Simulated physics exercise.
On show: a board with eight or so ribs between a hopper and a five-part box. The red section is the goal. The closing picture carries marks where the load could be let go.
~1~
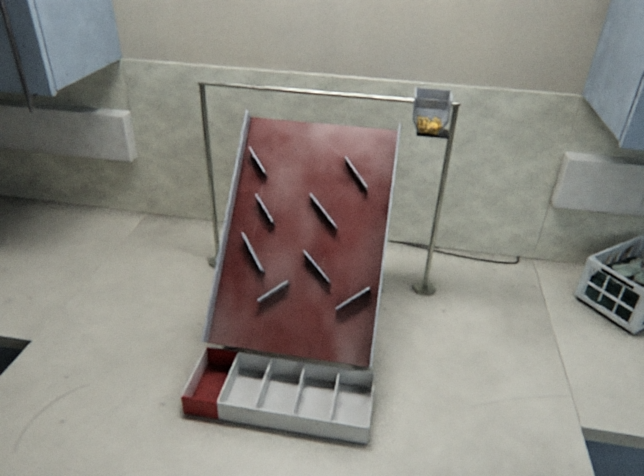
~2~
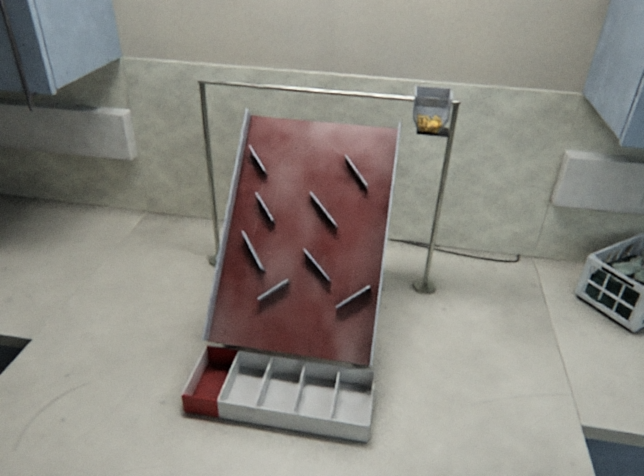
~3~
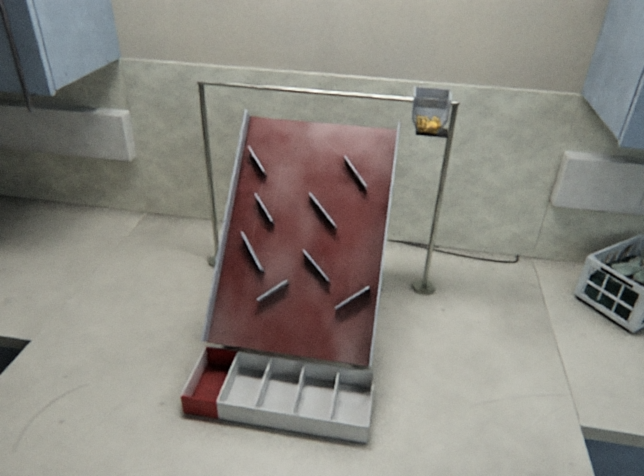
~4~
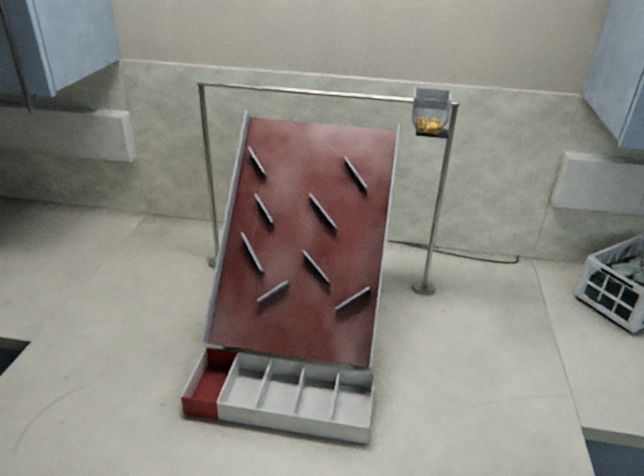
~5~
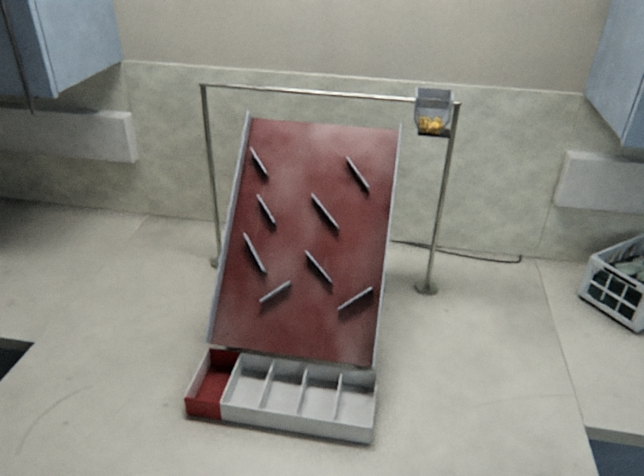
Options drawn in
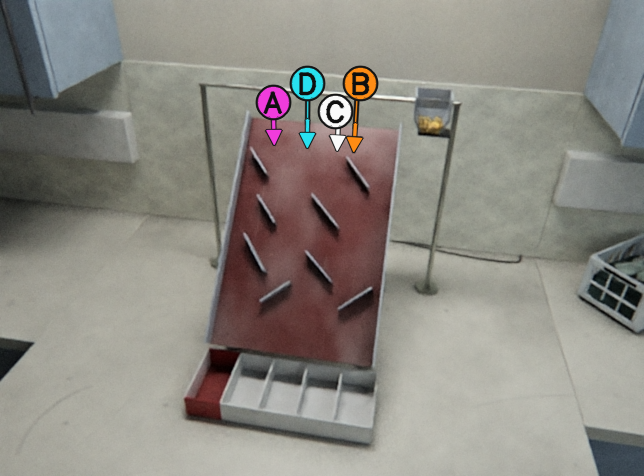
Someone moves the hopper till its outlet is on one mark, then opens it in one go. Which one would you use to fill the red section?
It is D.
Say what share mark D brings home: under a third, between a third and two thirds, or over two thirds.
It is between a third and two thirds.
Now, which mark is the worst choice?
Here it is mark B.
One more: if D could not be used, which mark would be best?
The answer is A.
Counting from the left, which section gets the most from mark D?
The first.
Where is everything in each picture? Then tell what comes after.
The first picture shows hopper at (429, 125), puffed corn balls, door shut.
The second picture shows ribs (249, 145) to (265, 170), (345, 155) to (367, 185), (256, 193) to (273, 220).
The third picture shows ribs (309, 193) to (335, 225), (241, 232) to (261, 270), (303, 249) to (328, 280).
The fourth picture shows ribs (257, 300) to (287, 281), (335, 309) to (369, 287).
The fifth picture shows red section at (203, 407), number 1 of 5 from the left.
On the marked copy, mark A meets the board at (274, 139); mark B meets the board at (354, 146); mark C meets the board at (337, 145); mark D meets the board at (307, 142).
With A, about a third in the red section, about two thirds in other sections.
With B, none in the red section, nearly all in other sections.
With C, a small part in the red section, most in other sections.
With D, about half in the red section, about half in other sections.
